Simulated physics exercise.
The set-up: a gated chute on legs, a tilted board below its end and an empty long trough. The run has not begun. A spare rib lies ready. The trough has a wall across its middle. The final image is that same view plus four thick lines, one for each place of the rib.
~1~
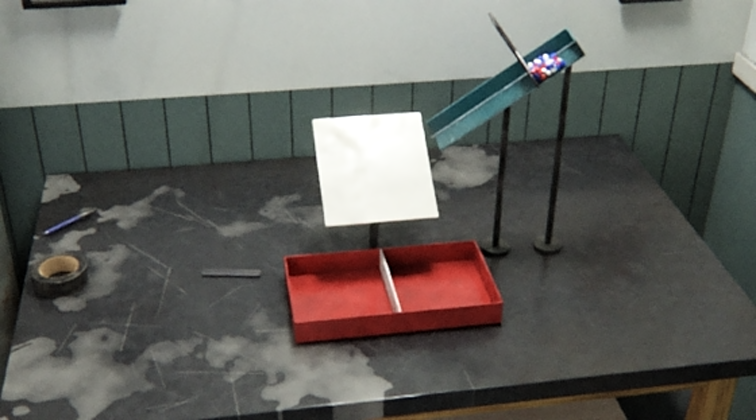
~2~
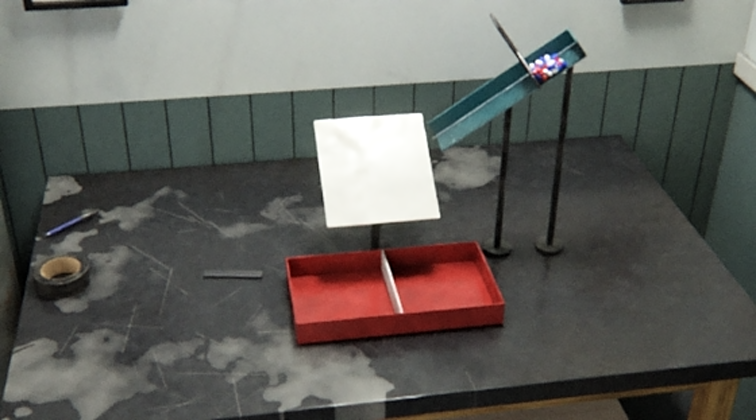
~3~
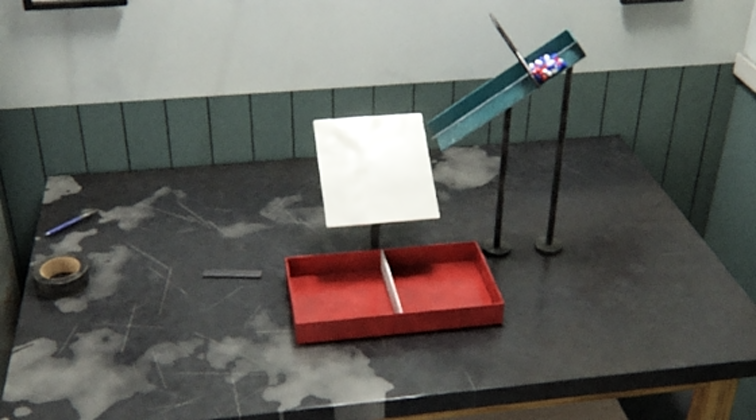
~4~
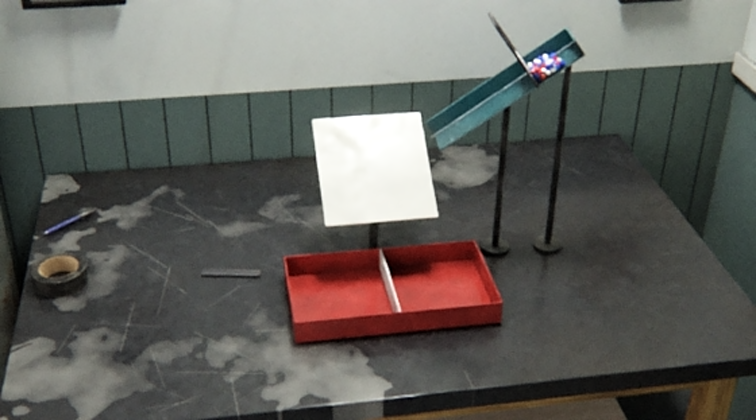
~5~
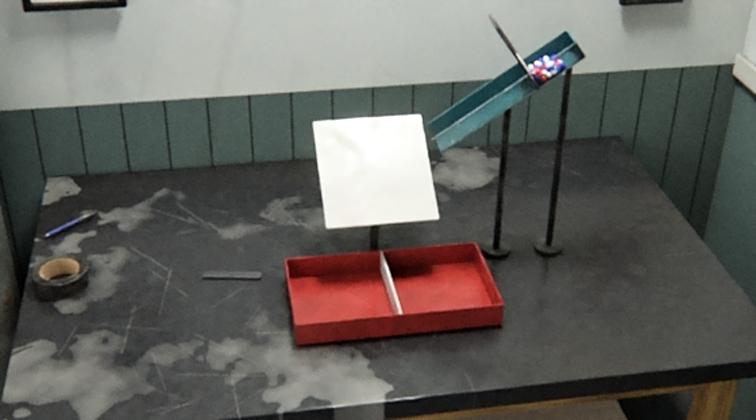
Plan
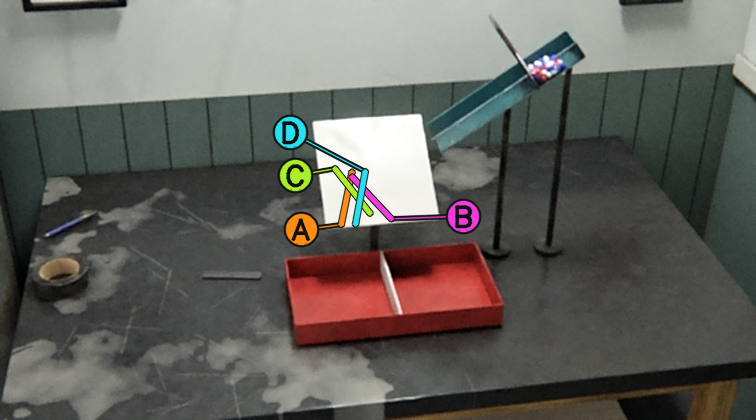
Small round beads resting motionless behind a gate in a raised teal chute, above a tilted white board and divided red tray.
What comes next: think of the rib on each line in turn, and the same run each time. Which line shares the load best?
The answer is line C.
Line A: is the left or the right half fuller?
More lands on the left.
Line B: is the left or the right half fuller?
The right half.
On the marked copy, line A from (351, 172) to (341, 224); line B from (352, 176) to (391, 218); line C from (334, 168) to (369, 213); line D from (365, 171) to (355, 224).
With A, of what is caught, nearly all in the left half, a small part in the right.
With B, of what is caught, a small part in the left half, most in the right.
With C, of what is caught, about half in the left half, about half in the right.
With D, of what is caught, nearly all in the left half, a small part in the right.
